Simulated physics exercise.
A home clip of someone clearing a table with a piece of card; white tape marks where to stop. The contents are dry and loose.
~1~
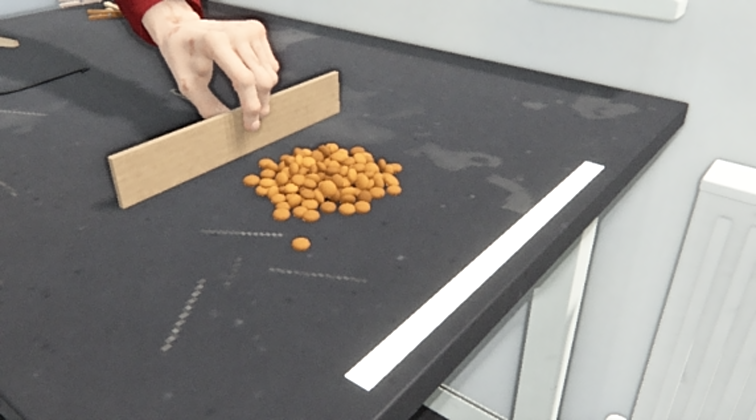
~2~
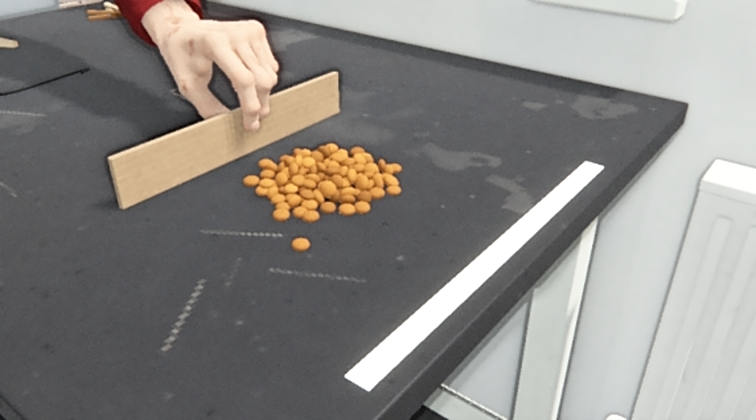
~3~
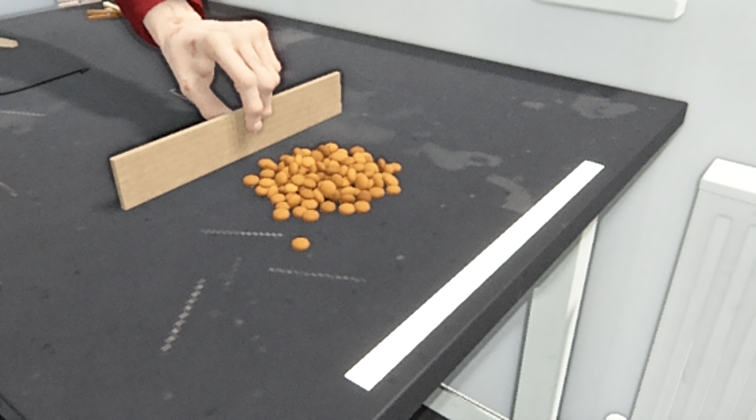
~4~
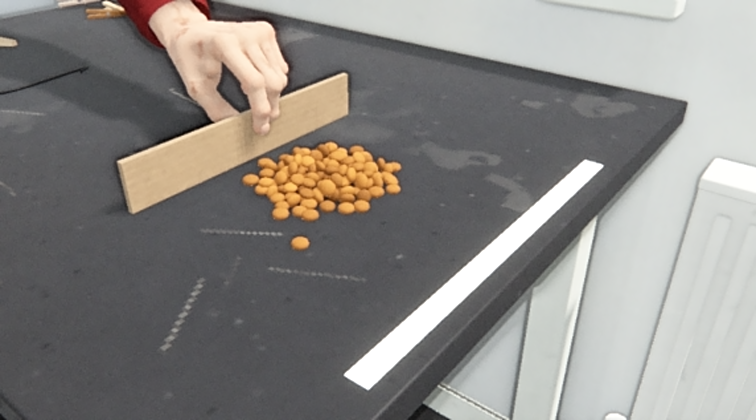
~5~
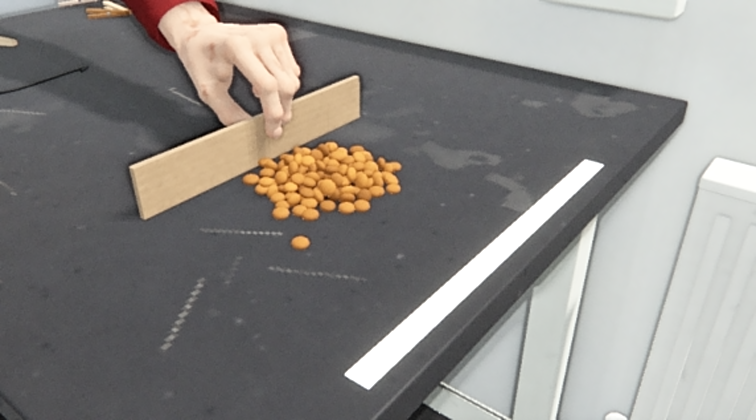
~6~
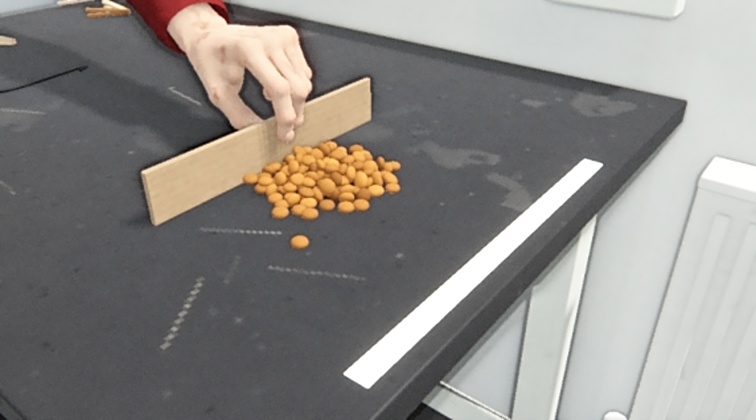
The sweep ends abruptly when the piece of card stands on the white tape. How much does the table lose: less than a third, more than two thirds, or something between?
Over the edge goes over two thirds of it.
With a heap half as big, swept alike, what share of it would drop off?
Roughly 80 in a hundred.
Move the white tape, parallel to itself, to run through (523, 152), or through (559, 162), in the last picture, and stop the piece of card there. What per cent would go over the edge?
In turn 0 and 40 in a hundred.
Soon, piece of card still moving, near (384, 155); heap all on the table, its front near (453, 246).
A while on, piece of card stopped at the white tape; heap most over the edge.
Finally, piece of card stopped at the white tape; heap most over the edge.
